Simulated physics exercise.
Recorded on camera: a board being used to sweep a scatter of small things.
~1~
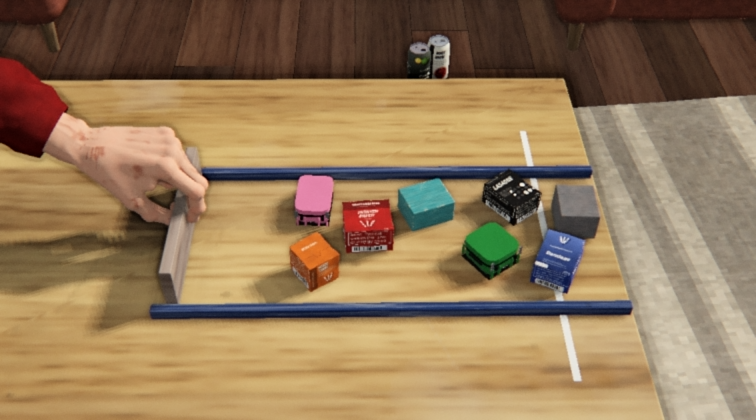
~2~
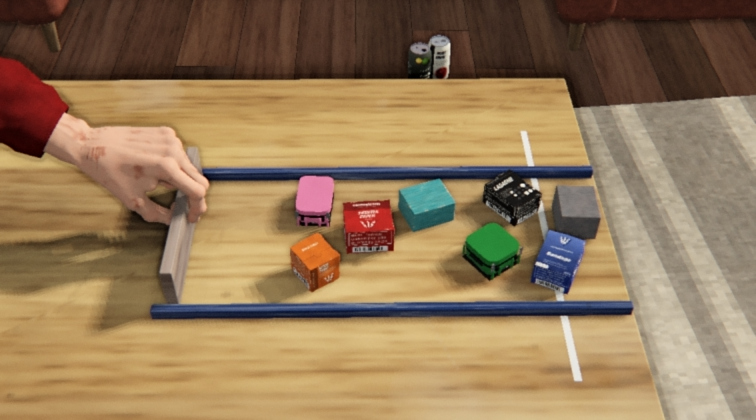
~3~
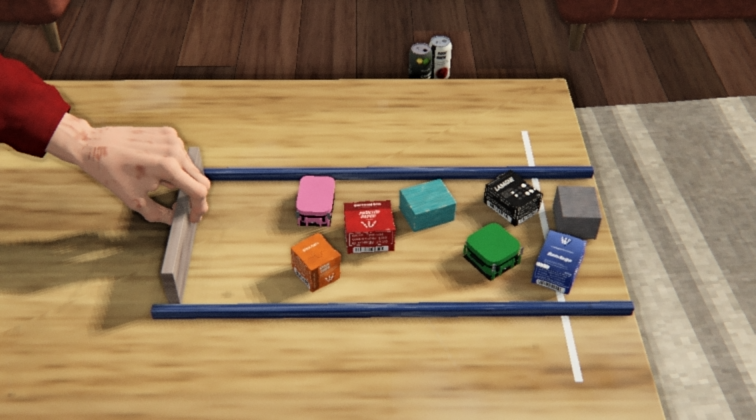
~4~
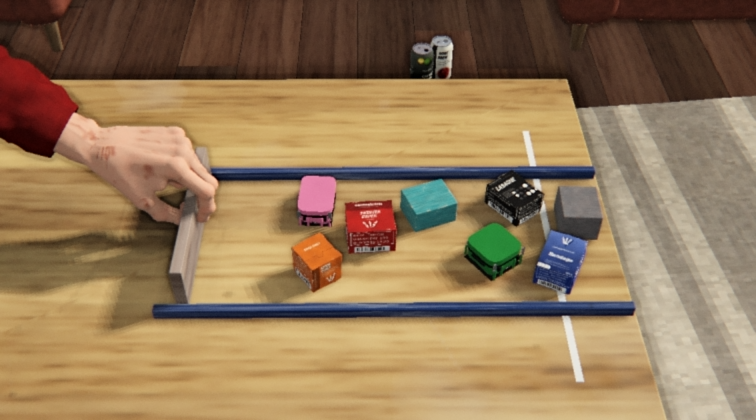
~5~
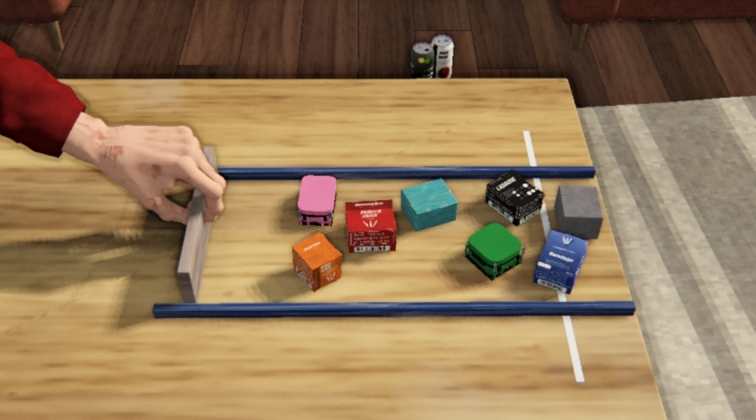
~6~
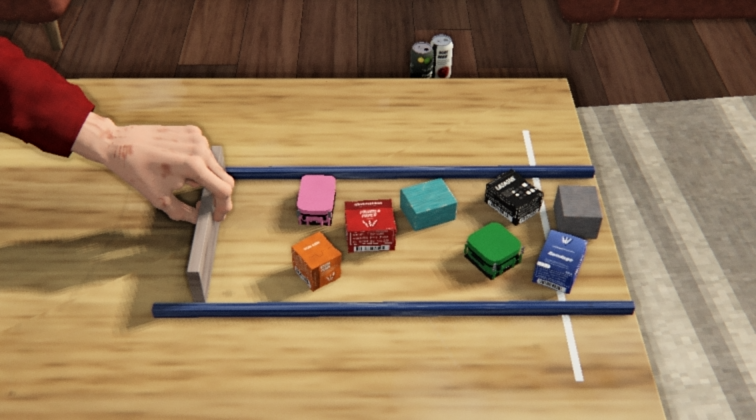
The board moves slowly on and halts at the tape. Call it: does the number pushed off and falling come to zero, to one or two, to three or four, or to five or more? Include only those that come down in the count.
It comes to three or four.
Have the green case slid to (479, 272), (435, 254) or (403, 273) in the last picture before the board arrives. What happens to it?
In turn it stays put; stays put; stays put.
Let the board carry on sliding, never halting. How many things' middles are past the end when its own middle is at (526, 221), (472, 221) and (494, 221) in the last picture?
3, 0 and 0.
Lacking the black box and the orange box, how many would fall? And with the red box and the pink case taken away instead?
1, then 1.
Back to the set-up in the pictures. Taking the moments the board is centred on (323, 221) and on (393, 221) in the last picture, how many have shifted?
By then 3, and later 4.
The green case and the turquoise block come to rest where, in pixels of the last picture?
In the last picture the green case sits around (622, 264) and the turquoise block around (600, 205).
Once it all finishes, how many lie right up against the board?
Number in contact with it: 3.
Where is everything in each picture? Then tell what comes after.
Grey block (575, 211); blue box (558, 261); black box (511, 197); board (183, 223); tape (546, 238), in the first picture.
Blue box (559, 261); orange box (315, 263), in the second picture.
Black box (513, 198); red box (369, 227), in the third picture.
Grey block (578, 213); green case (494, 252), in the fourth picture.
Blue box (561, 262); board (200, 222), in the fifth picture.
Grey block (577, 212); blue box (560, 261); black box (514, 197); board (209, 222); tape (549, 238), in the sixth picture.
Soon after, none off yet; grey block at rest near (577, 212); blue box at rest near (560, 261); black box at rest near (514, 197).
After that, none off yet; grey block at rest near (579, 212); blue box moving near (566, 263); black box displaced a little near (537, 190).
In the end, the number that fall off is three or four; gone, black box, blue box and grey block.
